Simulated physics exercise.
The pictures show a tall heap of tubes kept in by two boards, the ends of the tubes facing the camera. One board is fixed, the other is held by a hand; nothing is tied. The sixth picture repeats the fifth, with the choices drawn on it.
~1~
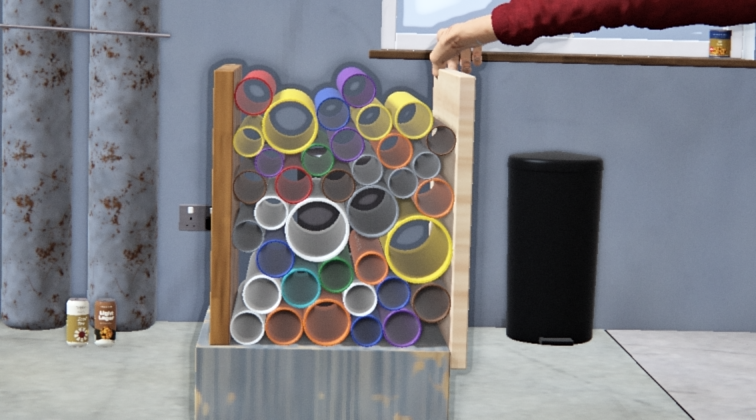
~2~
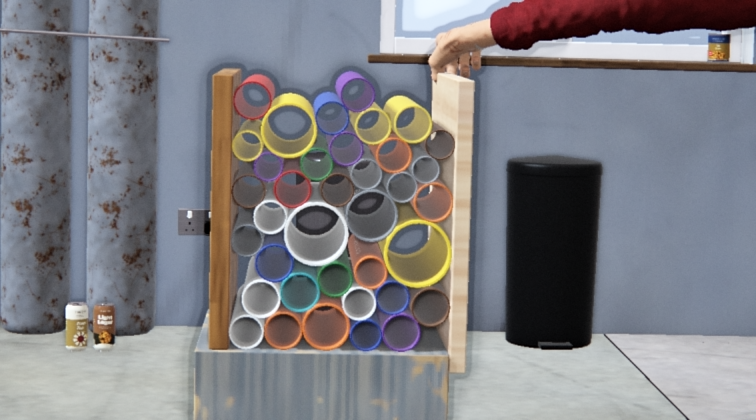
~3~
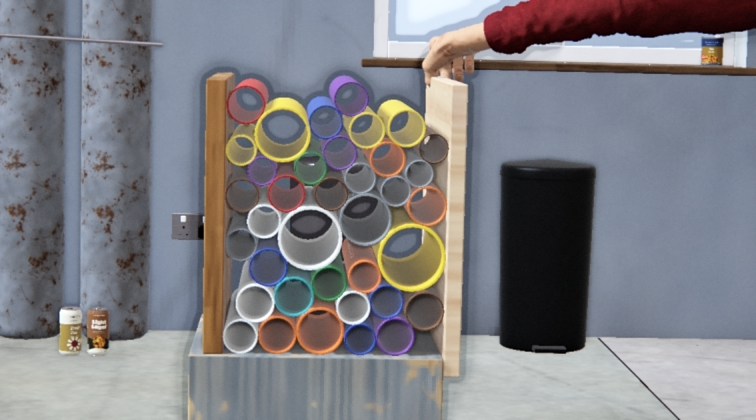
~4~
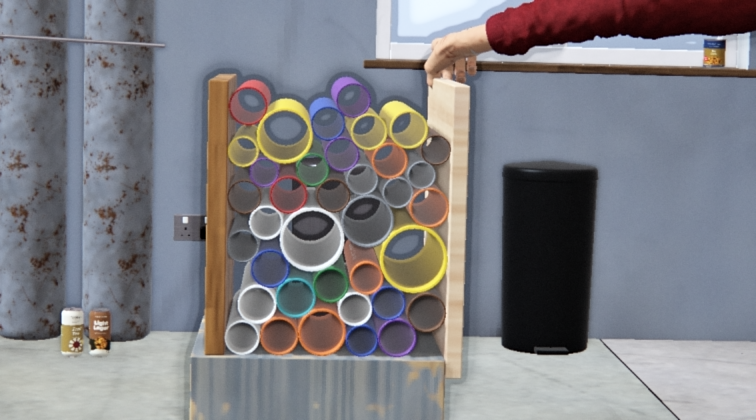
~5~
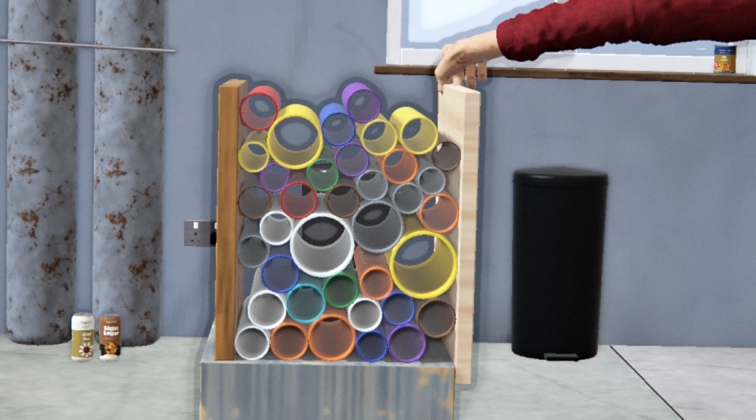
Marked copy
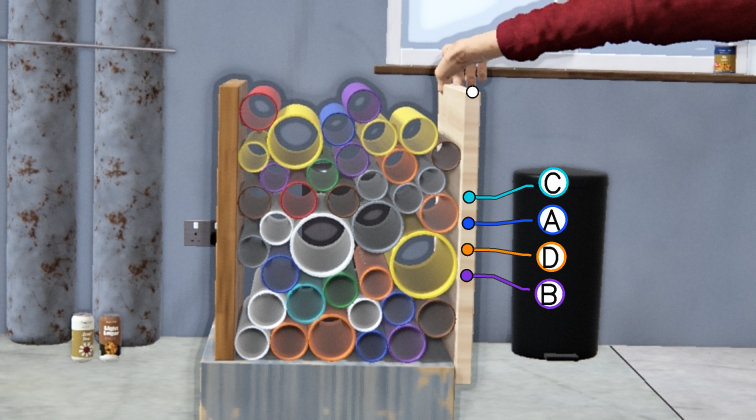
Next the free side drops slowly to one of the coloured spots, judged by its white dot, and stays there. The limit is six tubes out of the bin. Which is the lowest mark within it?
Stop at A.
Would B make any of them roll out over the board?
Yes.
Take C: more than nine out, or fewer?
Fewer than nine.
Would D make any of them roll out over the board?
At D: Yes.
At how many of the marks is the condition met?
Two of them.
On the marked copy, A at (468, 223); B at (467, 275); C at (469, 197); D at (468, 250); the white dot at (472, 92).
Following A. Soon after the start, top of the board (462, 152).
Later, top of the board (460, 220).
In the end, top of the board (460, 222), two out over the board.
As for the rest, B more than six out over the board; C none out over the board; D more than six out over the board.
